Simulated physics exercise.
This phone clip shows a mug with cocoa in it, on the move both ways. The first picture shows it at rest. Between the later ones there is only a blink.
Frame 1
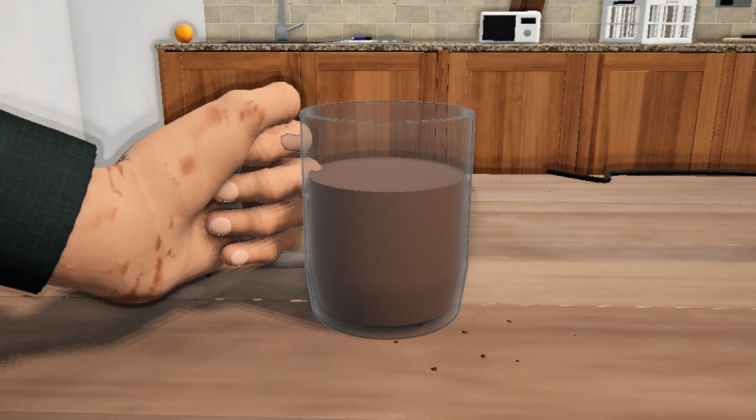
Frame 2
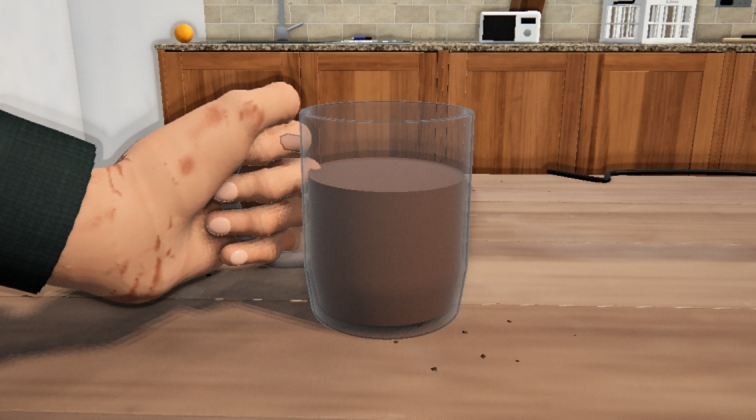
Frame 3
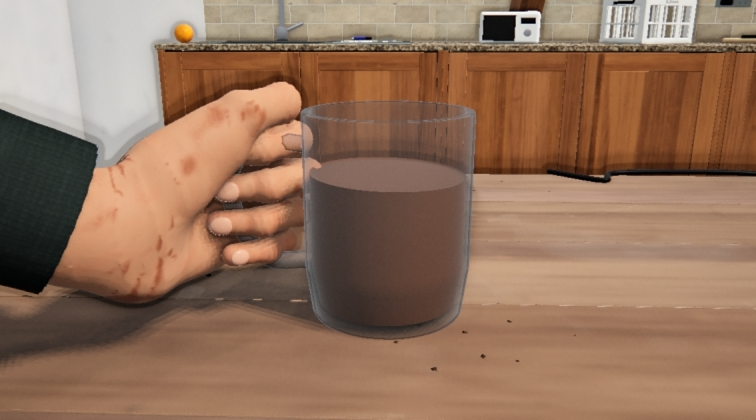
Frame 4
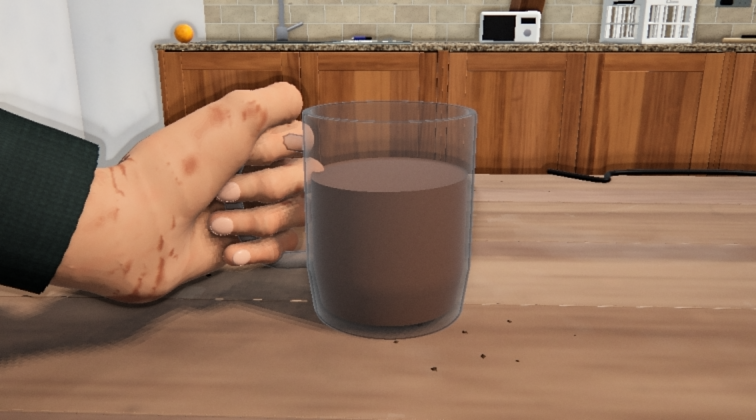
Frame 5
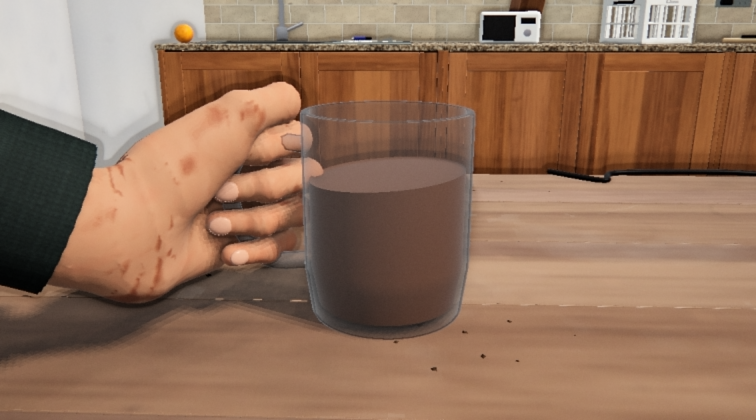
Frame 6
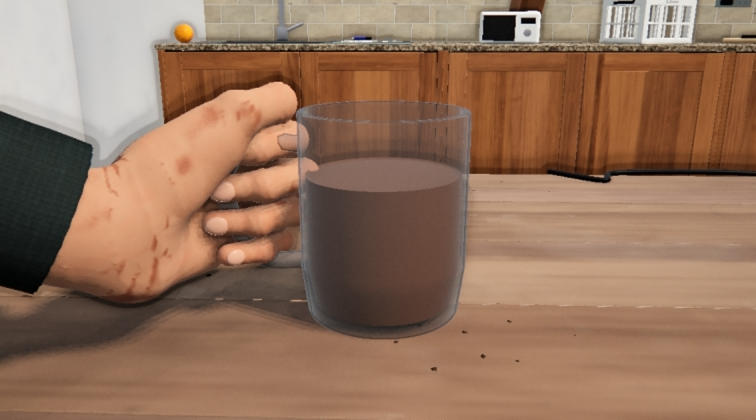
At the start, a clear cup about two thirds full of brown drink rests on a wooden table, with a hand at its left side. The cup shifts very slightly right, then slightly back left as the drink's surface rises a little on the right, then looks about level again.
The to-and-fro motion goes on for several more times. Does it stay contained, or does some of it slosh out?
I think the liquid will stay in at this beat.
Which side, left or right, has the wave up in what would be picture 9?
It's to the right flank.
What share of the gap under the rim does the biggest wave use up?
About 40 %.
Soon after, the highest wave so far climbs under half way to the rim.
In the end, the highest wave so far climbs under half way to the rim; nothing has left it.
